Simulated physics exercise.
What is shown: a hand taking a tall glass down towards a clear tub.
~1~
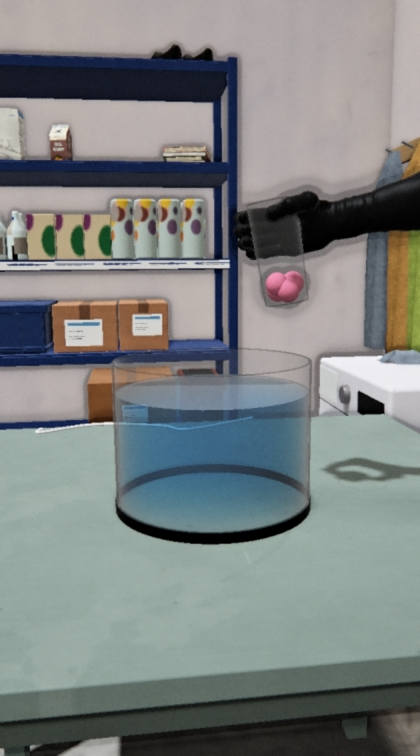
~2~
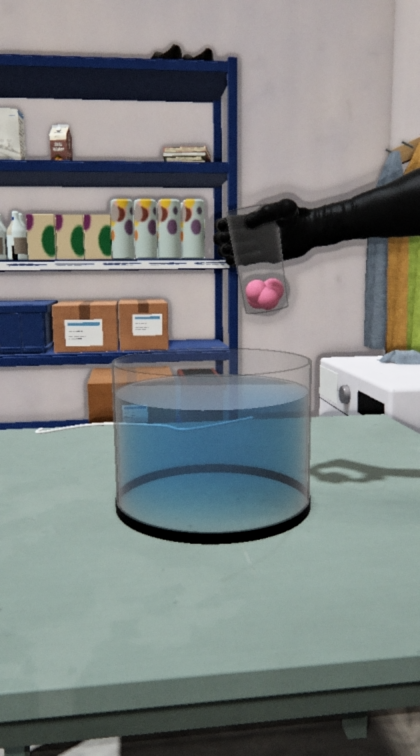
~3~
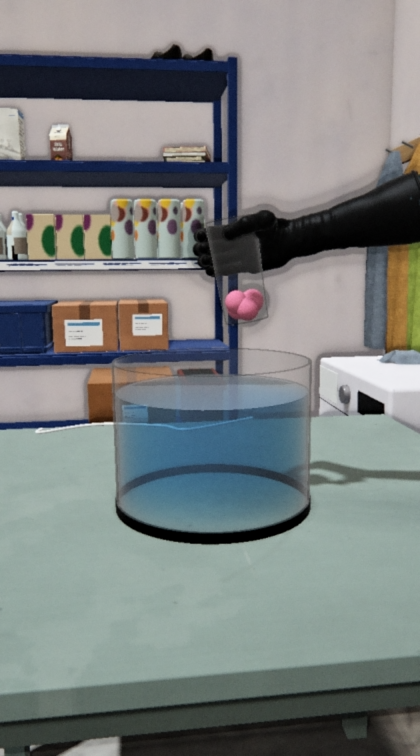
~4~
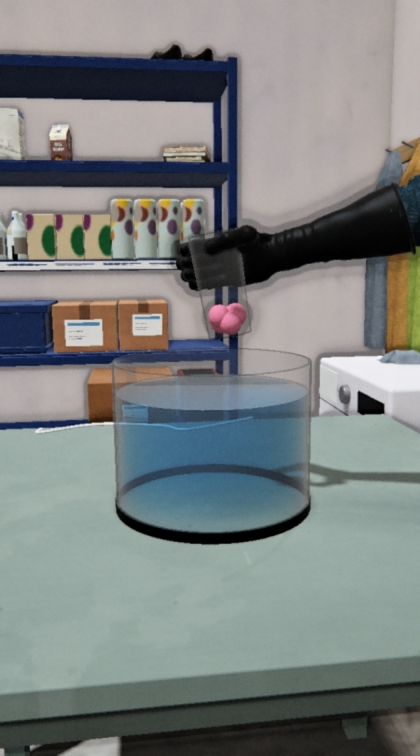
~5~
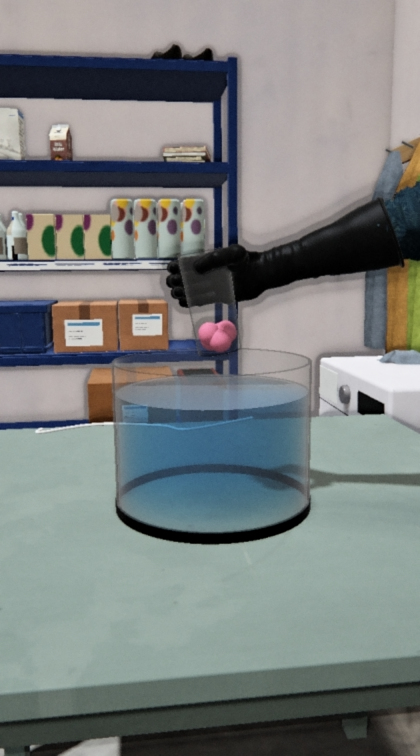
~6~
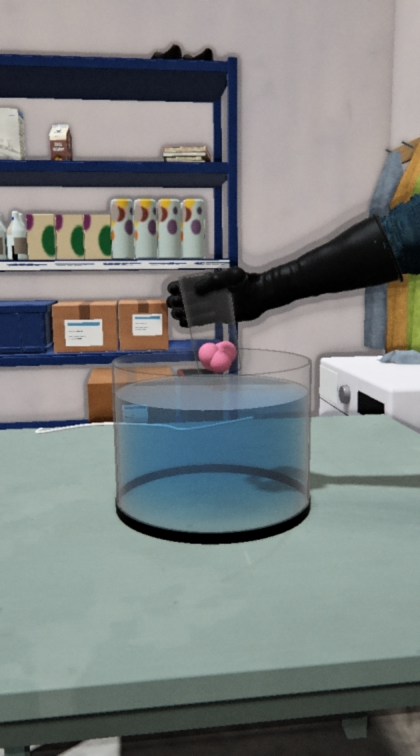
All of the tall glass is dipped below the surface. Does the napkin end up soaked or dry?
It ends up soaked.
Shortly, the tall glass enters the water.
Then, water pours in as the air escapes.
At the finish, the tall glass is under, flooded, and the napkin is wet.
